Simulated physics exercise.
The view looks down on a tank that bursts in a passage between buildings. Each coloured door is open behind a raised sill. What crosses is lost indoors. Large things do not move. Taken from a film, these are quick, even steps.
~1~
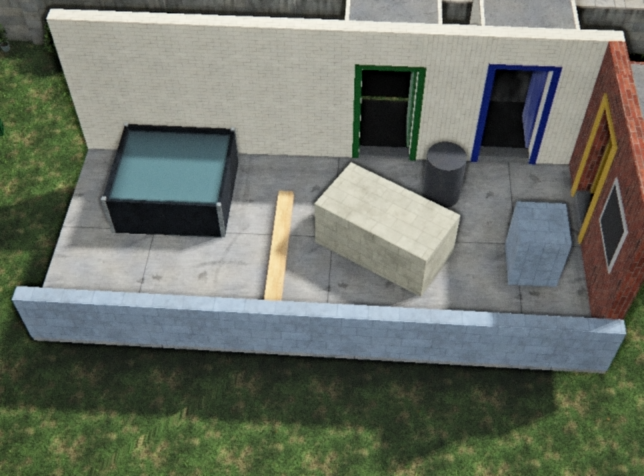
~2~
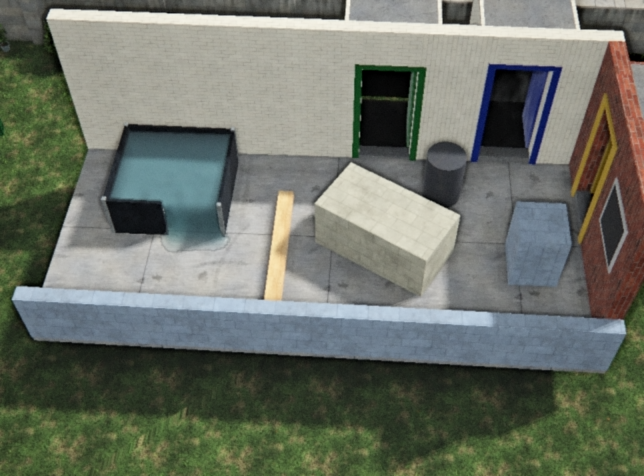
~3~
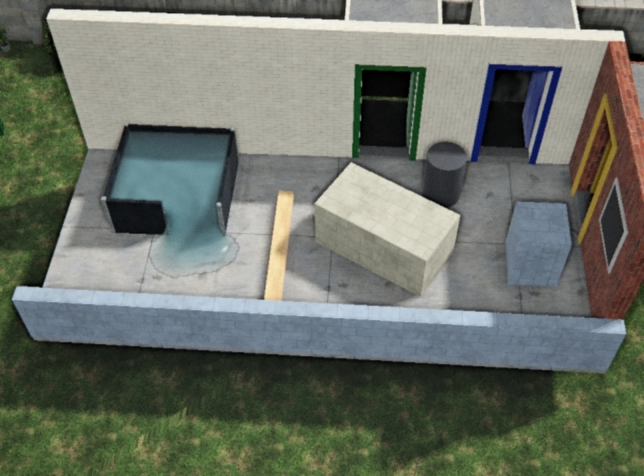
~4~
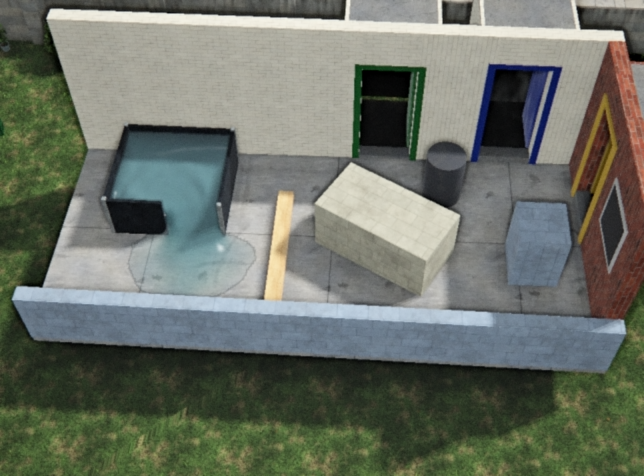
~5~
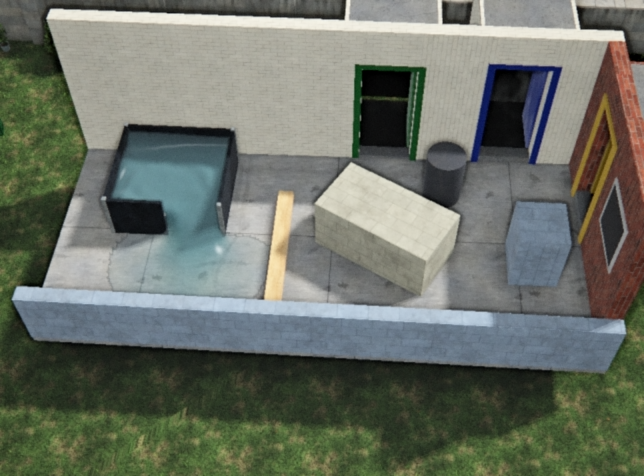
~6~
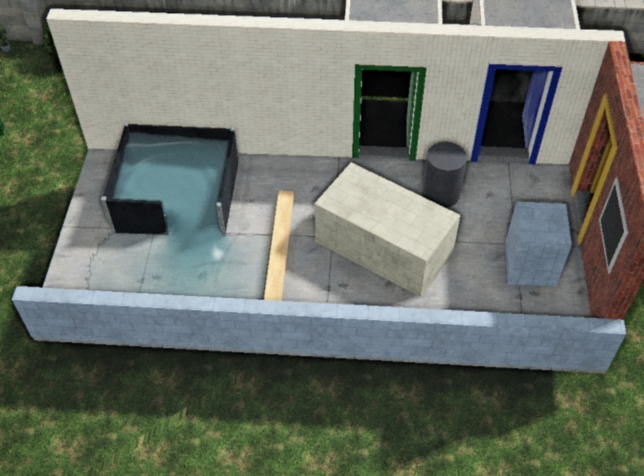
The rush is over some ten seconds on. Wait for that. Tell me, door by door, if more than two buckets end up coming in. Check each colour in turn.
The green door will respect the limit; the blue door will respect the limit; the yellow door will respect the limit.
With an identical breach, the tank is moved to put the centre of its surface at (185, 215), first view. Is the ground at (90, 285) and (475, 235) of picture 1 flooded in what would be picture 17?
I'd say swamped for the first and still dry for the second.
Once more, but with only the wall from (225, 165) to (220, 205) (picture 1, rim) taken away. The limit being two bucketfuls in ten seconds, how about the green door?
Result for the green door: It ends up above.
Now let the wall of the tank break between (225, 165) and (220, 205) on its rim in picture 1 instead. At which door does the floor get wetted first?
That's the green-painted one.
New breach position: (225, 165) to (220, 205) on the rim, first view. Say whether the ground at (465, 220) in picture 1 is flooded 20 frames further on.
There: Free of water.
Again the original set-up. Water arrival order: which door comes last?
Going by the pictures, I'd say the blue one.
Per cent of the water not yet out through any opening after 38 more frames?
Estimate: 66 %.
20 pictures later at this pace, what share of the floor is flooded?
Estimated share: About 50 %.
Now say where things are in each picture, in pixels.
The open tank at (171, 167) is whole and still, in the first picture.
The front is at (223, 244), out from the gap at (194, 225), in the second picture.
The front is at (173, 272), out from the gap at (194, 226), in the third picture.
The front is at a hidden place, out from the gap at (194, 226), in the fourth picture.
Water pours out at (194, 226) and has run to a hidden place, in the fifth picture.
The front is at a hidden place, out from the gap at (194, 226), in the sixth picture.
A moment on, water covers 20 % of the floor; the green door not reached, the blue door not reached, the yellow door not reached.
Next, water covers 35 % of the floor; the green door not reached, the blue door not reached, the yellow door not reached.
Then, water covers 50 % of the floor; the green door not reached, the blue door not reached, the yellow door not reached.
Later, water covers 70 % of the floor; the green door wet at the sill, nothing in, the blue door not reached, the yellow door wet at the sill, nothing in.
In the end, water covers 80 % of the floor; the green door wet at the sill, nothing in, the blue door wet at the sill, nothing in, the yellow door wet at the sill, nothing in.
